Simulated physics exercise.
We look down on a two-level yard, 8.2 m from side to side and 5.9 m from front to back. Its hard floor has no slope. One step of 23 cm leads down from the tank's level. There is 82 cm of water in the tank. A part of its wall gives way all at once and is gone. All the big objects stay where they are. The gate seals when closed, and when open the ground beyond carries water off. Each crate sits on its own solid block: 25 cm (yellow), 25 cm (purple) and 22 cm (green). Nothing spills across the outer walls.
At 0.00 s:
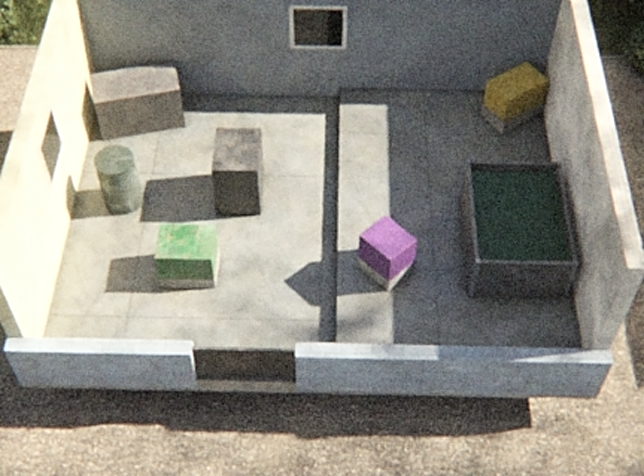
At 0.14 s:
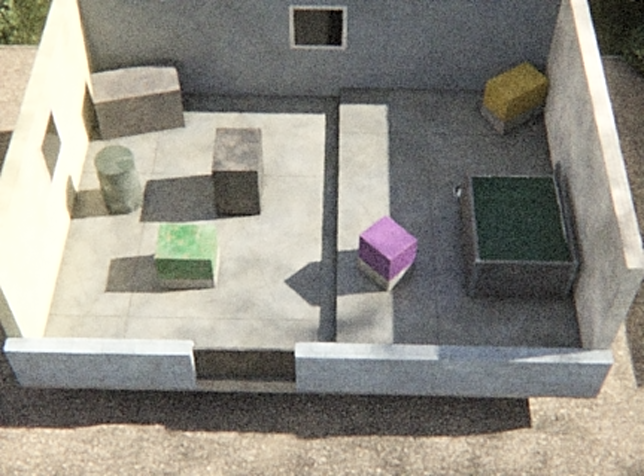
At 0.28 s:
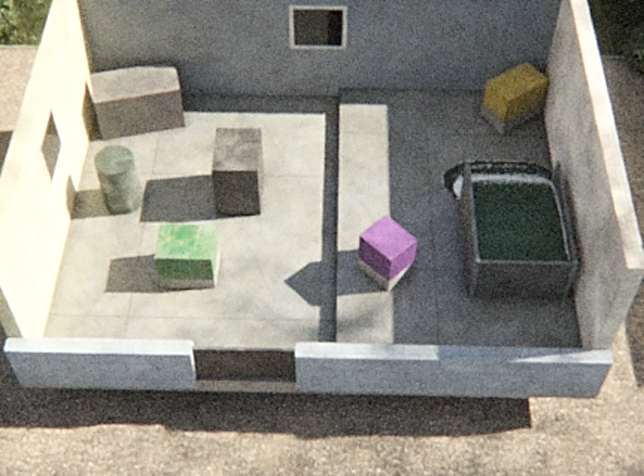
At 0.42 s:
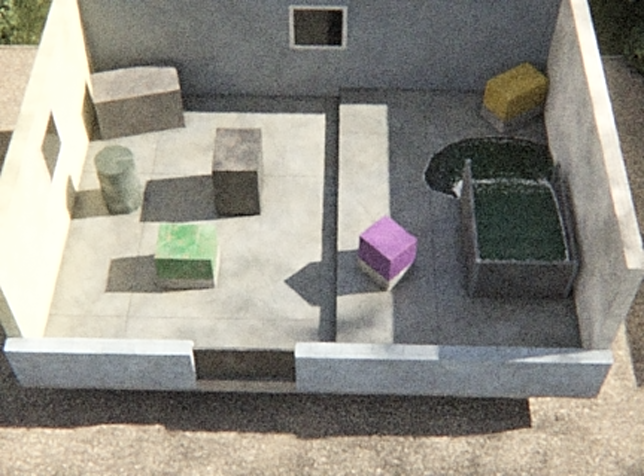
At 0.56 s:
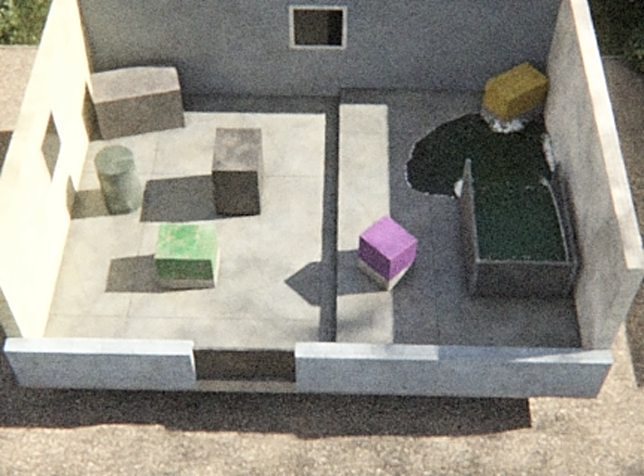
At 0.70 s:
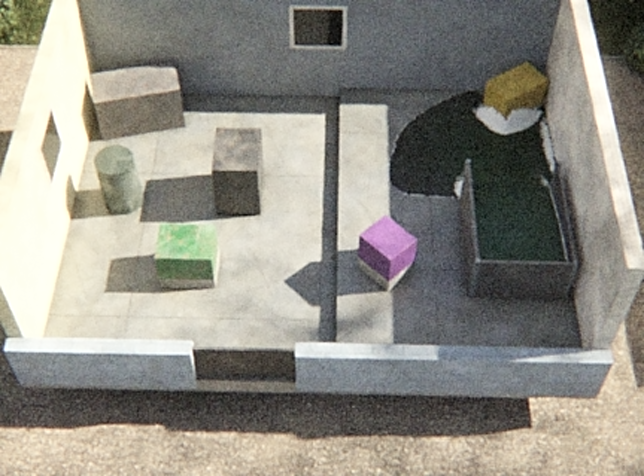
In a walled yard with scattered blocks and colored crates, dark green water sits still in a square tank on the right. Water bursts from the tank's back left corner, then spreads in a widening dark pool across the floor toward the back wall, foaming around the yellow crate's base.
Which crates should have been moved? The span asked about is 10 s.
One by one: The yellow crate gets wet; the purple crate escapes dry; the green crate escapes dry.
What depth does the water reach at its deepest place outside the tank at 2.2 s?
Up to some 39 cm.
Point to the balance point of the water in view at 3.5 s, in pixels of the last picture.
Near (406, 156).
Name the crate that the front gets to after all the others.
It is the purple one.
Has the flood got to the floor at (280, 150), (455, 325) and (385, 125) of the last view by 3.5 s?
In turn: Under water, not reached, wet.
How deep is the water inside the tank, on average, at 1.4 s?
Roughly 37 cm on average.
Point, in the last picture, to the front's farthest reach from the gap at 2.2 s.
Near (233, 99).
After 1.4 s water covers 15 % of the floor and is deepest (64 cm) near (528, 123); yellow plinth reached, purple plinth not reached, green plinth not reached.
After 2.2 s water covers 20 % of the floor and is deepest (39 cm) near (541, 138); yellow plinth reached, purple plinth not reached, green plinth not reached.
After 3.5 s water covers 40 % of the floor and is deepest (34 cm) near (183, 112); yellow plinth reached, purple plinth not reached, green plinth not reached.
After 6.0 s water covers 75 % of the floor and is deepest (22 cm) near (88, 146); yellow plinth reached, purple plinth reached, green plinth reached.
After 10.0 s water covers 85 % of the floor and is deepest (14 cm) near (299, 368); highest at the yellow plinth 64 cm, highest at the purple plinth 3 cm, highest at the green plinth 11 cm.
